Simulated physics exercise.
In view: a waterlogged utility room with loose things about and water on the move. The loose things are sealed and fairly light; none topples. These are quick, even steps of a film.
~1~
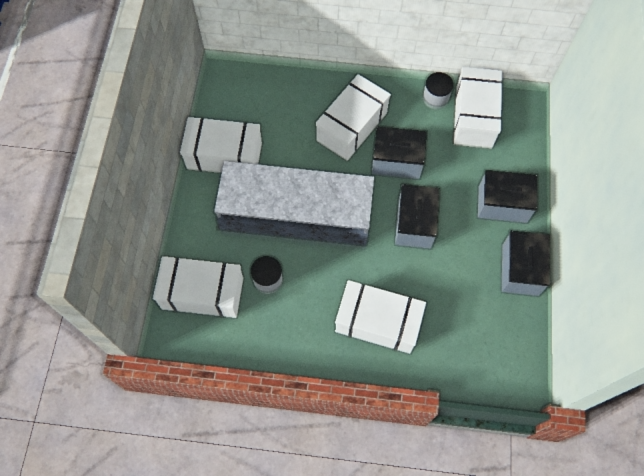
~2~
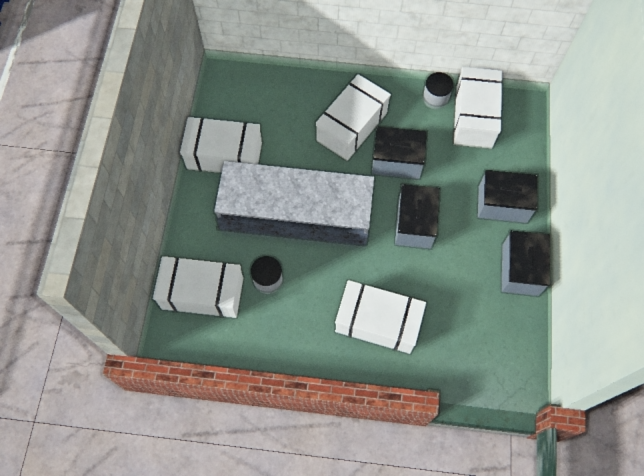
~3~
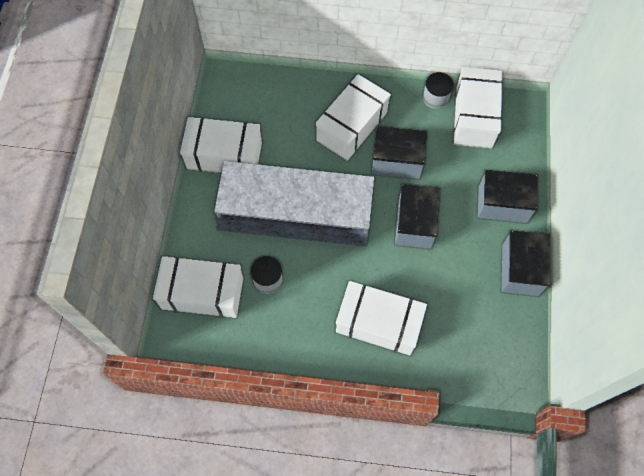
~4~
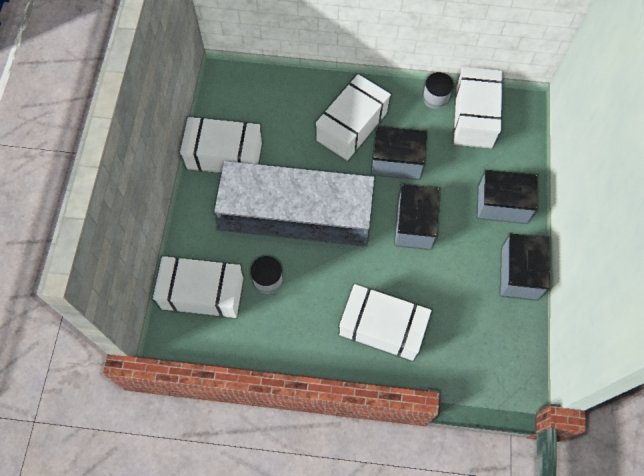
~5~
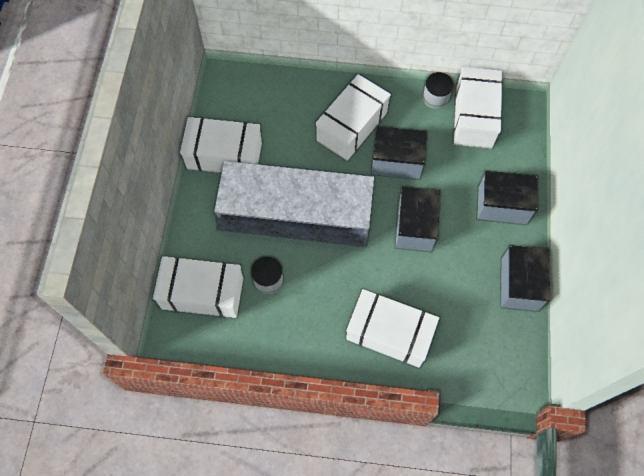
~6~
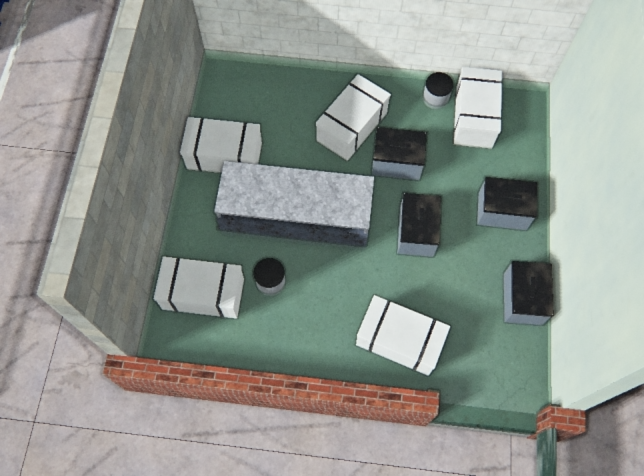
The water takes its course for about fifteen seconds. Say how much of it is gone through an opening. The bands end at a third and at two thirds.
Share: From one to two thirds.
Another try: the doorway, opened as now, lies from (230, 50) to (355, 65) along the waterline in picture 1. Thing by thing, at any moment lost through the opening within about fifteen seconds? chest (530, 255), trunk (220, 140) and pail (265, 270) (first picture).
As listed: No, washed out, still in.
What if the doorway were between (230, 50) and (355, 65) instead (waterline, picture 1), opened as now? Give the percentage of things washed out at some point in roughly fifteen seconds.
About 50 per cent.
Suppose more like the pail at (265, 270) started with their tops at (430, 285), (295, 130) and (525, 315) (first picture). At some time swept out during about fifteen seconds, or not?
One after the other: Yes, still in, through.
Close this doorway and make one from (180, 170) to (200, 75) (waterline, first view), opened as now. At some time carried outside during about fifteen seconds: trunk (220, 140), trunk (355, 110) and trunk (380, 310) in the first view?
One after the other: Out, out, kept in.
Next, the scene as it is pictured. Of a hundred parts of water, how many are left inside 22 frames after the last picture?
Some 66 per cent.
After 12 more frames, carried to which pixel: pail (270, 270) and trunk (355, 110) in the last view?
Near (325, 289) and (397, 133).
A moment on, 0 of 11 are out; 11 afloat.
Next, 2 of 11 are out; 9 afloat.
Later, 4 of 11 are out; 7 afloat.
In the end, 5 of 11 are out; 6 afloat.
